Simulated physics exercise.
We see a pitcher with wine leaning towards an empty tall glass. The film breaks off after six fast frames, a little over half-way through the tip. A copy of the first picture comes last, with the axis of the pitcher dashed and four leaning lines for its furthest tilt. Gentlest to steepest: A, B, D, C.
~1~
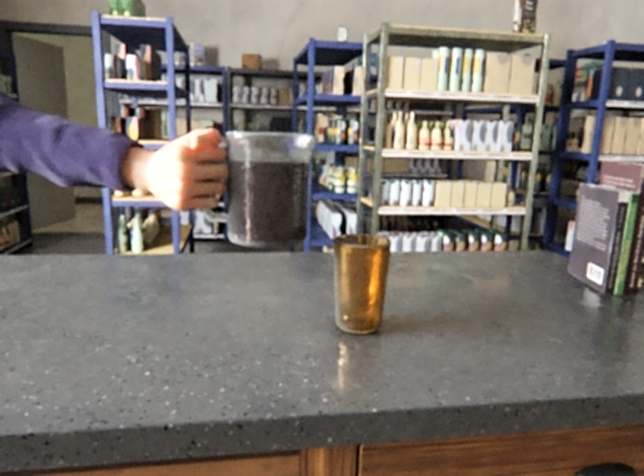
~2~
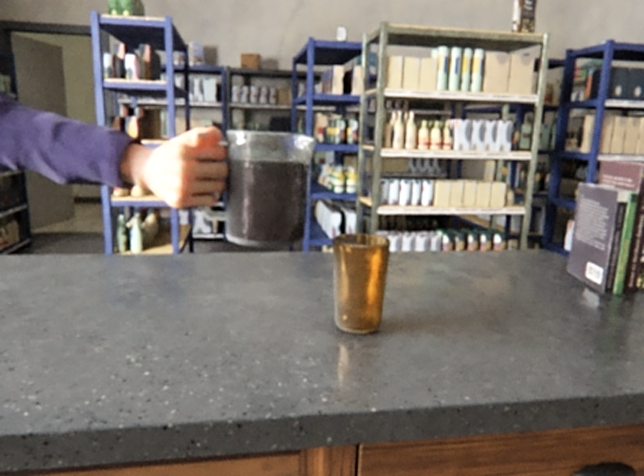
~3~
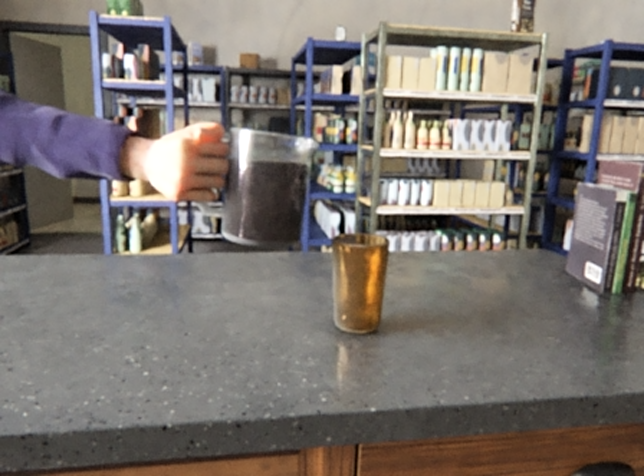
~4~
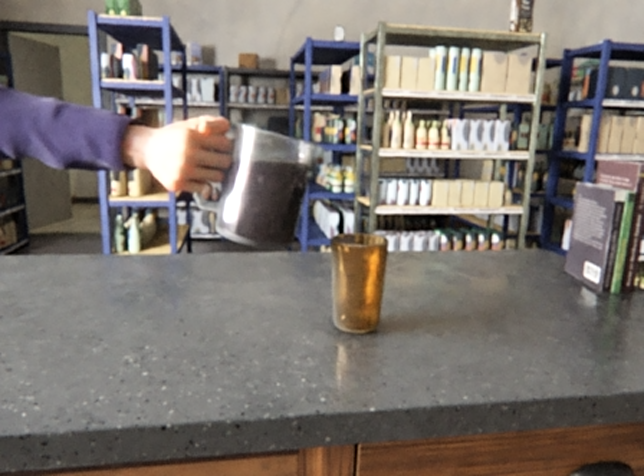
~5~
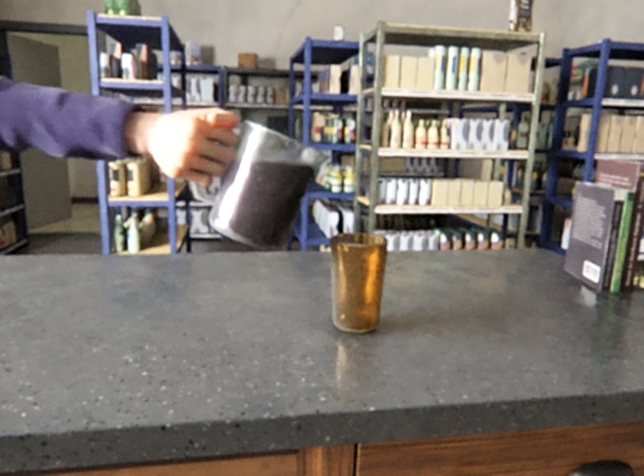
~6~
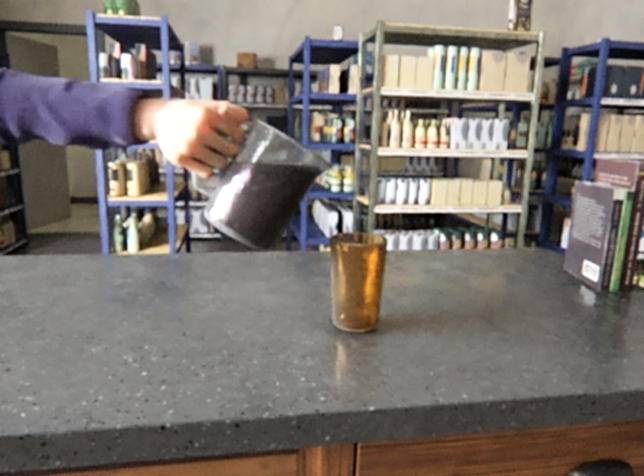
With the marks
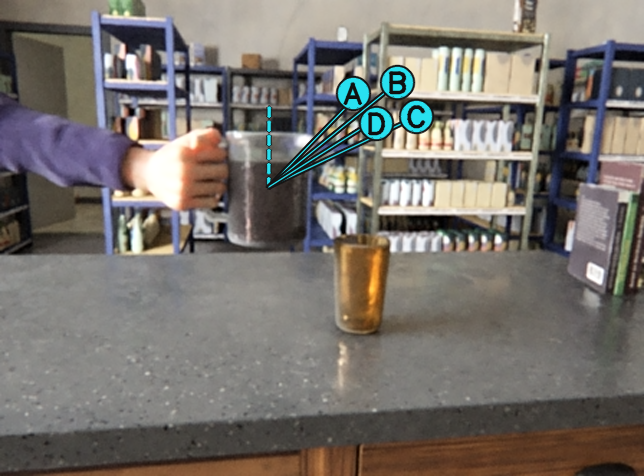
A hand in a purple sleeve, reaching in from the left, holds a clear pitcher of dark liquid upright, then steadily tilts it rightward, its lip lowering slightly. Below and to the right, an empty amber tall glass stands still on a speckled dark grey counter, with books at the right edge. The steady, front-on view shows a room with blue and greenish metal shelves of bottles and boxes behind.
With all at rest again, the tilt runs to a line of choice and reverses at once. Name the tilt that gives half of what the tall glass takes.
The answer is tilt C.
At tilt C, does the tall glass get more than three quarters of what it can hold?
No, it does not.
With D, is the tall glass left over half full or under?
Under half.
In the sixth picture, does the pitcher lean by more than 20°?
Yes, it does.
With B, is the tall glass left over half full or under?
Under.
In cyan, A at (344, 108); B at (384, 92); C at (401, 123); D at (359, 129).
With A, the tall glass ends with about 12 % of what it can hold.
With B, the tall glass ends with about 22 % of what it can hold.
With C, the tall glass ends with about 52 % of what it can hold.
With D, the tall glass ends with about 36 % of what it can hold.
